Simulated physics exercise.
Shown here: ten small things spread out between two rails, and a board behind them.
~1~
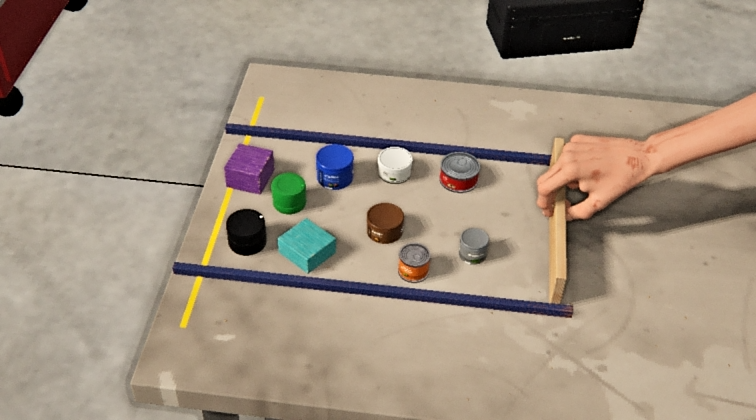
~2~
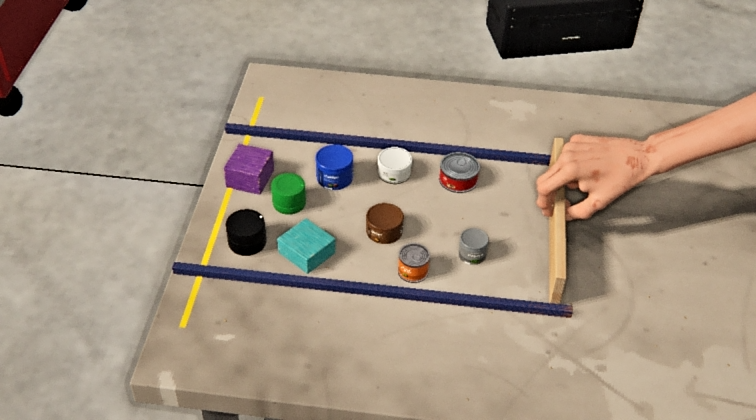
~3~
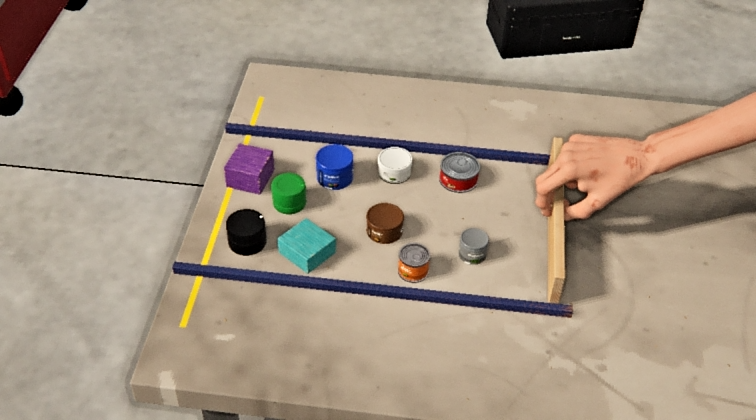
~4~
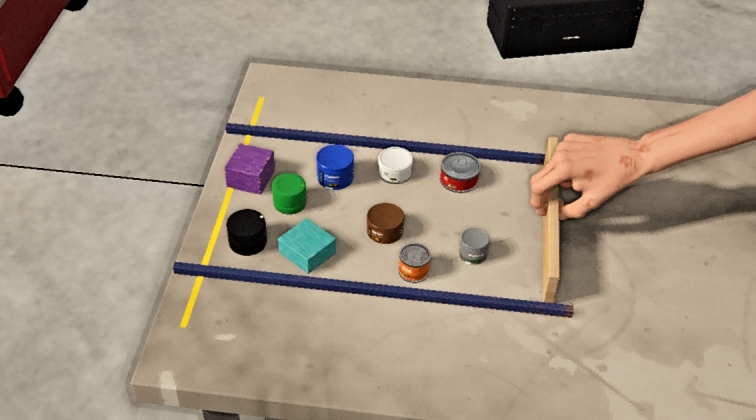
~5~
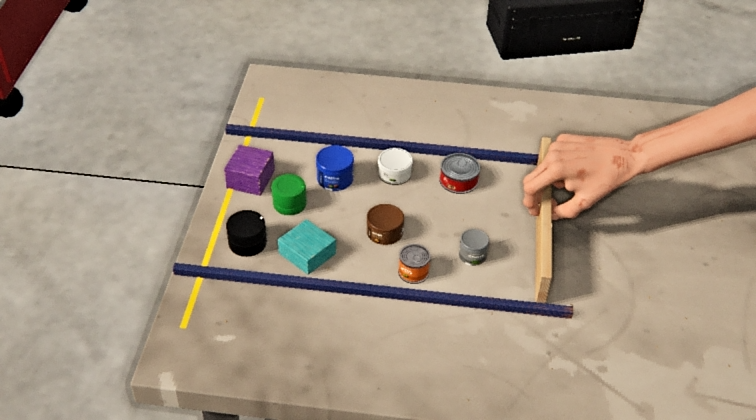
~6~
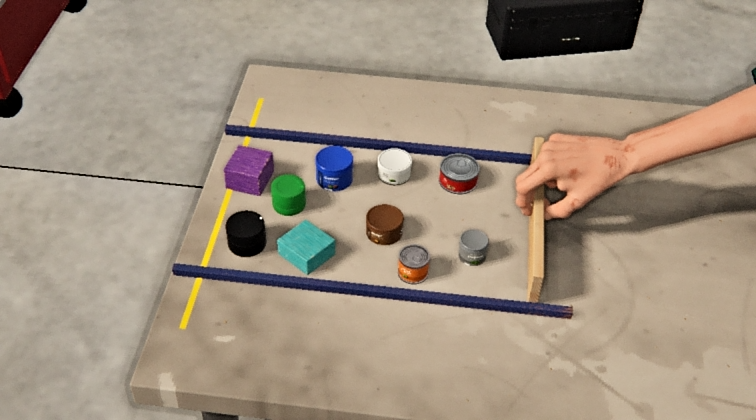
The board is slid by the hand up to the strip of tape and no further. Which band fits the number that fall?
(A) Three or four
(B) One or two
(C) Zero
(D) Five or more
D, five or more.
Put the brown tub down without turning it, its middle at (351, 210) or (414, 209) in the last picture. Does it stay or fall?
First: Safe; second: Safe.
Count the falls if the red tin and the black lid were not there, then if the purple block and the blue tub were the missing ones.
The counts would be 3 and 3.
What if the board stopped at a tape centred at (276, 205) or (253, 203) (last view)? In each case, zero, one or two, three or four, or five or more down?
Lab note - per position, in order: No fall at all; either one or two.
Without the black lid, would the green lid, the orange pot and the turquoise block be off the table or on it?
In that case the green lid goes off the edge, the orange pot stays where it is, the turquoise block goes off the edge.
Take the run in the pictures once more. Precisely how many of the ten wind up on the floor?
Counted up, you get 5.
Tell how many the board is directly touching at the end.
So the total is 5.
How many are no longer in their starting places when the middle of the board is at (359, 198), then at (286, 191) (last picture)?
At that stage 7; at the next, 10.
Soon after, none off yet; purple block at rest near (249, 170); black lid at rest near (246, 234); green lid at rest near (289, 195).
Then, none off yet; purple block moved about its own width near (227, 162); black lid moved about its own width near (200, 215); green lid moved well along near (232, 191).
At rest, the number that fall off is five or more; fallen, white pot, turquoise block, green lid, black lid and purple block.
